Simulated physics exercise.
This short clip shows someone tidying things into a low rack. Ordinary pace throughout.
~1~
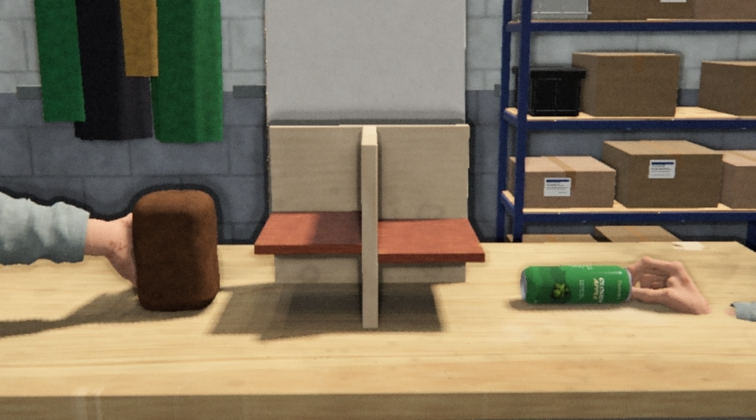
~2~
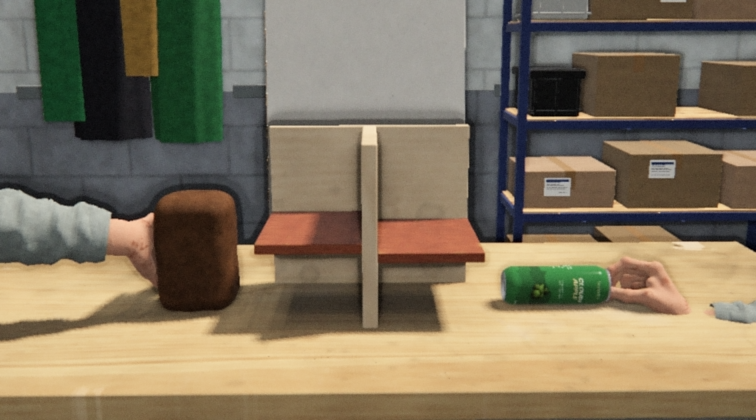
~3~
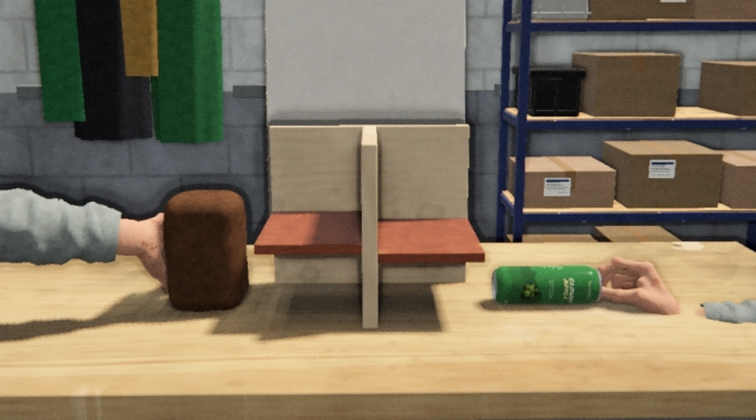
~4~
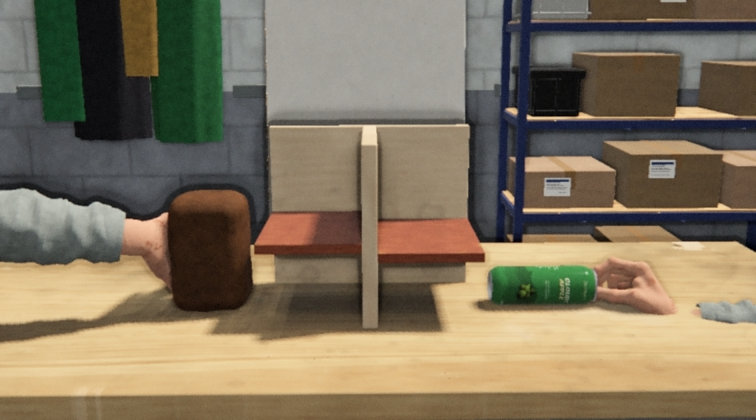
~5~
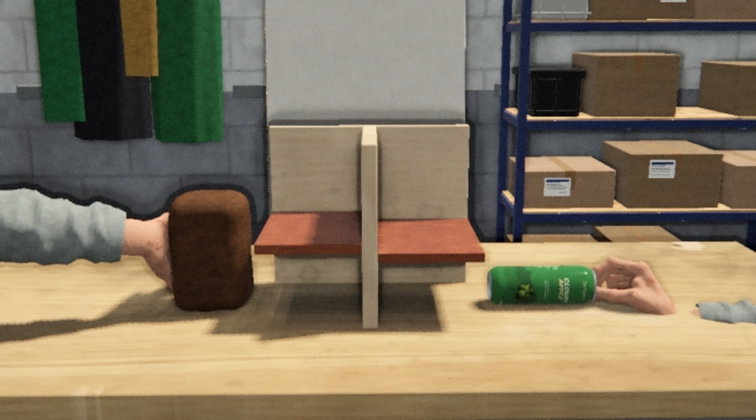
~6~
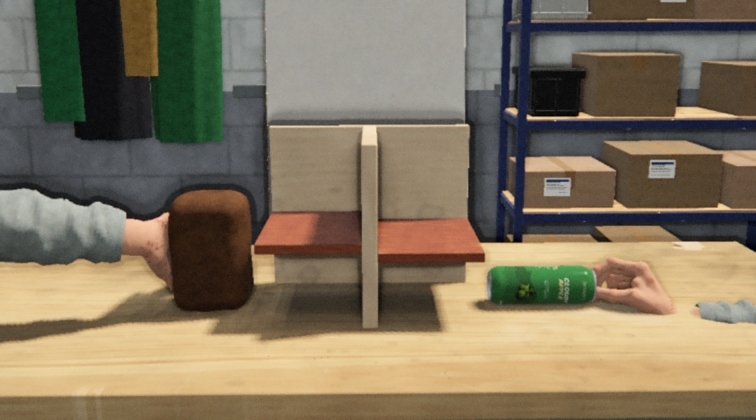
Two hands slide a brown loaf and a green can slightly inward toward a low shelf.
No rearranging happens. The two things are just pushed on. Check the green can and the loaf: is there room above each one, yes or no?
Green can - yes; loaf - no.
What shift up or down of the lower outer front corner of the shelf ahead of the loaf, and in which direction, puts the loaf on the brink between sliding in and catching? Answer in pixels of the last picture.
Shift: Approx. 48 px, direction up.
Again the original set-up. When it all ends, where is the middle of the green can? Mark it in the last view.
Around (434, 286).
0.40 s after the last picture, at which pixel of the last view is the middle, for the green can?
I'd say roughly pixel (504, 286).
Then, 0.40 s after the last picture, green can sliding up to the opening near (504, 285); loaf stopped at the opening near (226, 251).
At rest, the green can slides in, near (433, 286); the loaf catches on the edge, near (226, 251).
